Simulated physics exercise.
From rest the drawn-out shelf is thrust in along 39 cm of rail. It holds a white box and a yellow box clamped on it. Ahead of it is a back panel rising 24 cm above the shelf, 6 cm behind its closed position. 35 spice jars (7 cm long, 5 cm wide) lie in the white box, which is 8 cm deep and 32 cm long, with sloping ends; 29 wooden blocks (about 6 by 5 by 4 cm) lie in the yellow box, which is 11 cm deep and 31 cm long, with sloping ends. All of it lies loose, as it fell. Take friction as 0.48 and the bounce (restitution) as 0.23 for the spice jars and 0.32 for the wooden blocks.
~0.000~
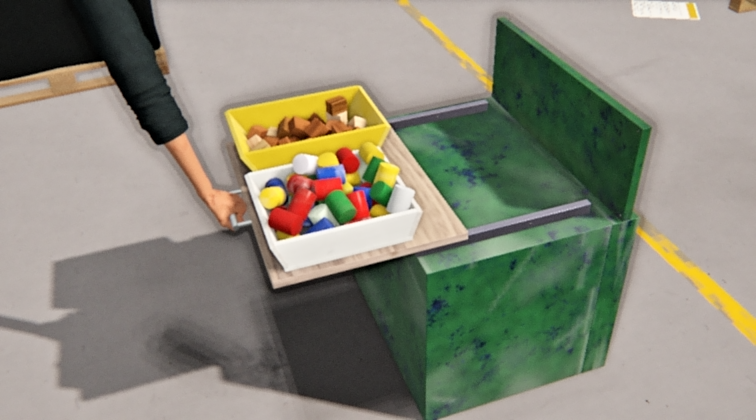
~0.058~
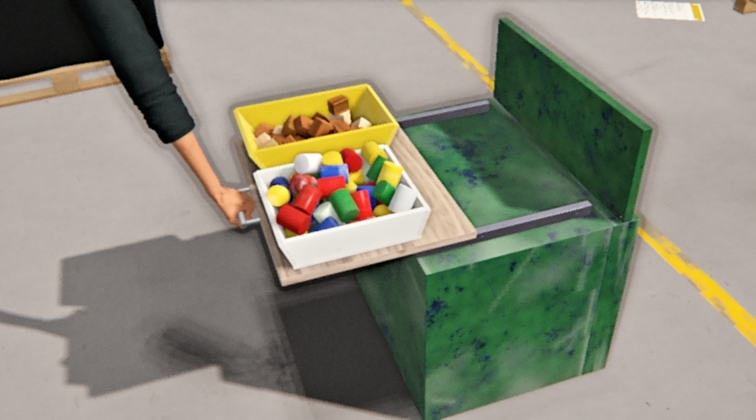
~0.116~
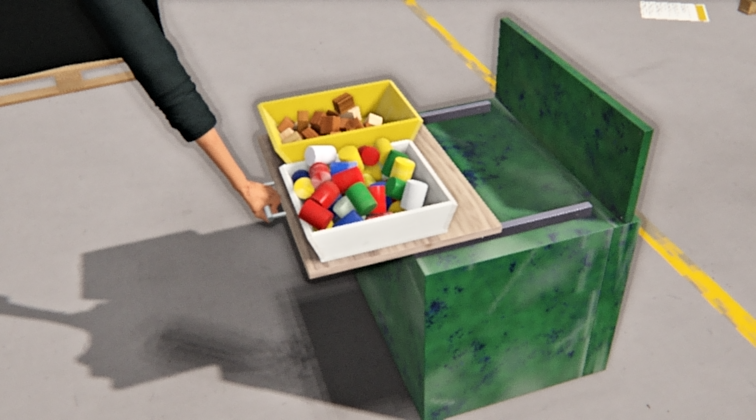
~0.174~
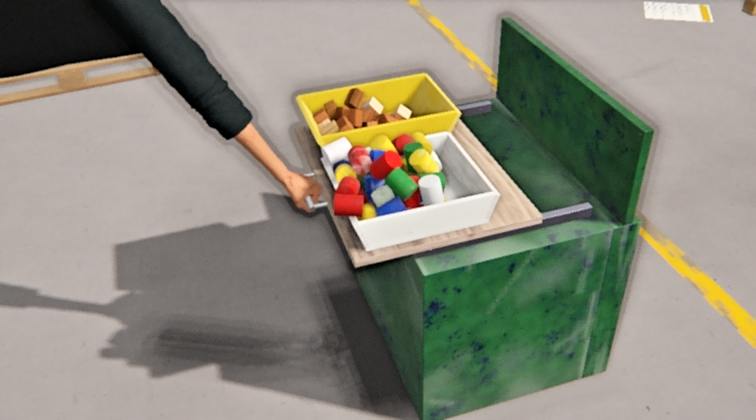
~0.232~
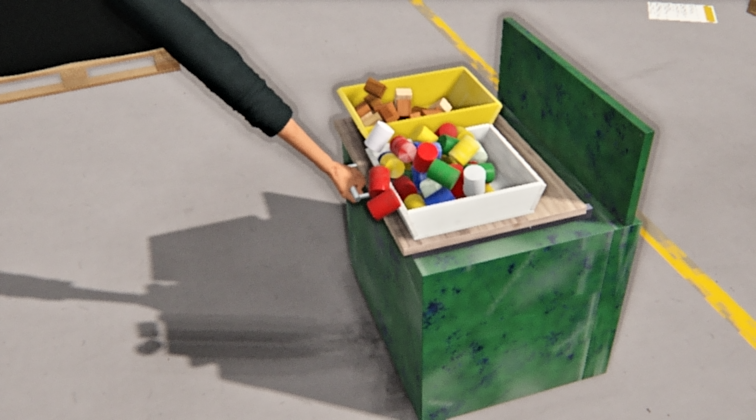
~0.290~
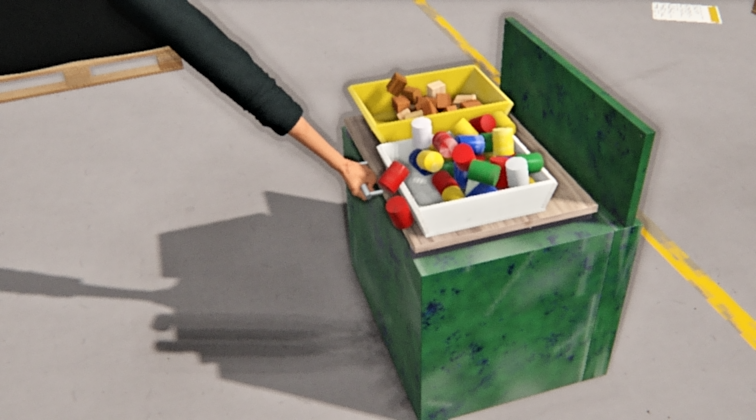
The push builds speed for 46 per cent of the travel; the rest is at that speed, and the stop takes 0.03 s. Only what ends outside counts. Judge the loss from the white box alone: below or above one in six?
It sheds more than a sixth of them.
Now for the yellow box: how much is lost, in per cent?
Yellow box 5 per cent.
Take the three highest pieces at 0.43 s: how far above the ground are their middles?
Roughly 90 cm.
After 0.43 s, white box 26 in, 9 out and yellow box 29 in, 0 out.
After 0.65 s, white box 22 in, 13 out and yellow box 28 in, 1 out.
Outcome (at 1.09 s), white box 22 in, 13 out and yellow box 28 in, 1 out. Asked share, 13 of 35, 37 per cent.
